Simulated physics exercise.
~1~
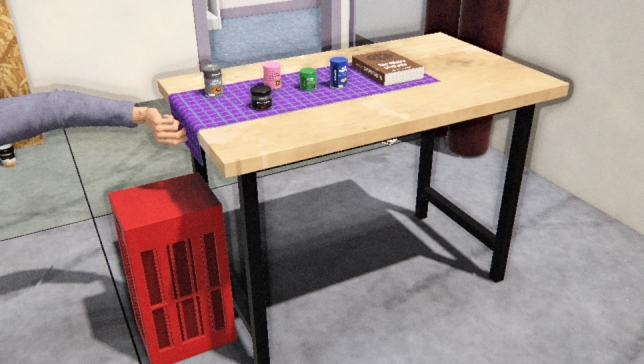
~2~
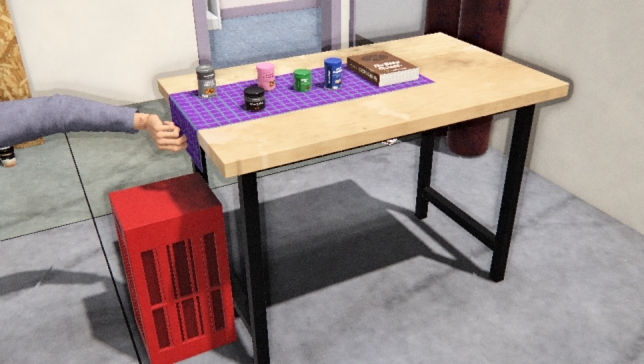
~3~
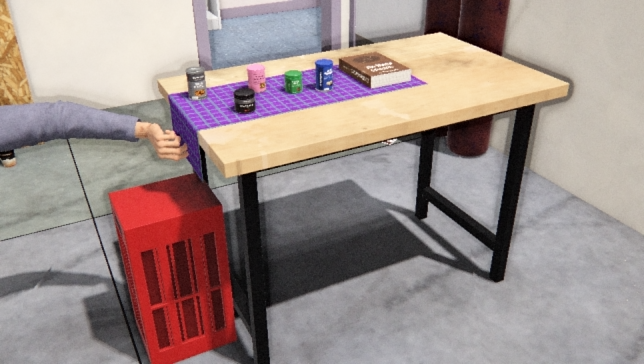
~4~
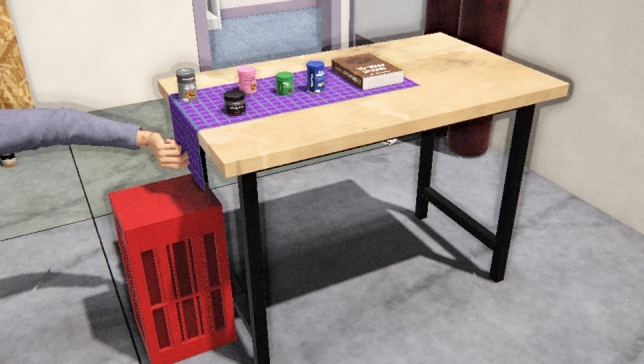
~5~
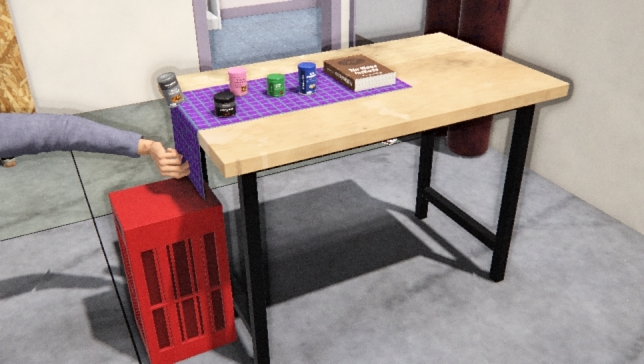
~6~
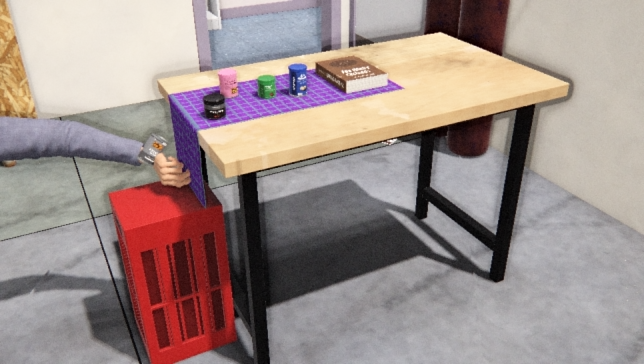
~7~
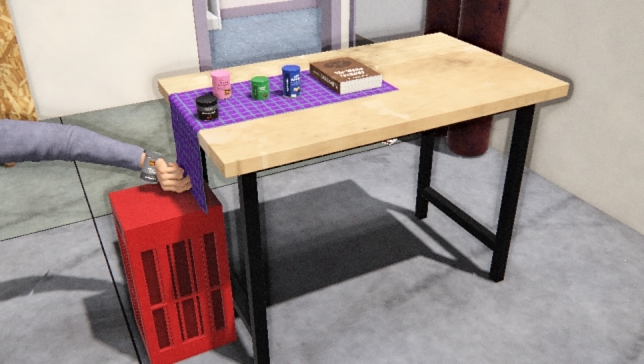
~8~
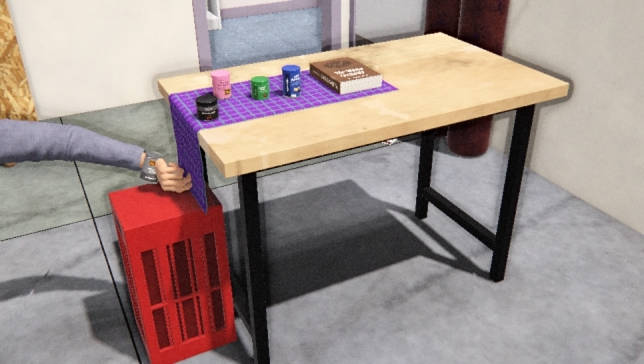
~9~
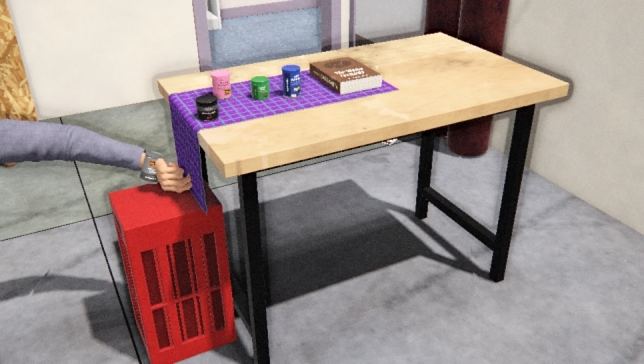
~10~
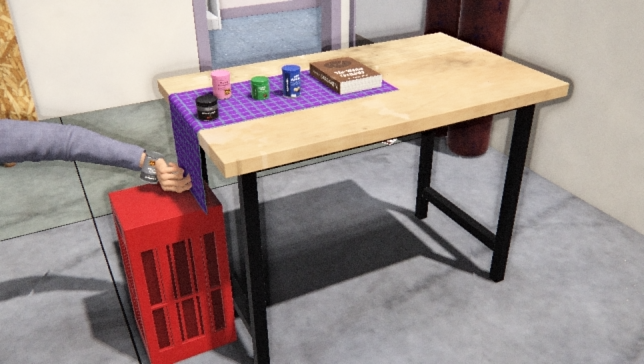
A purple runner is pulled left by a hand, and the grey can tips off the table.
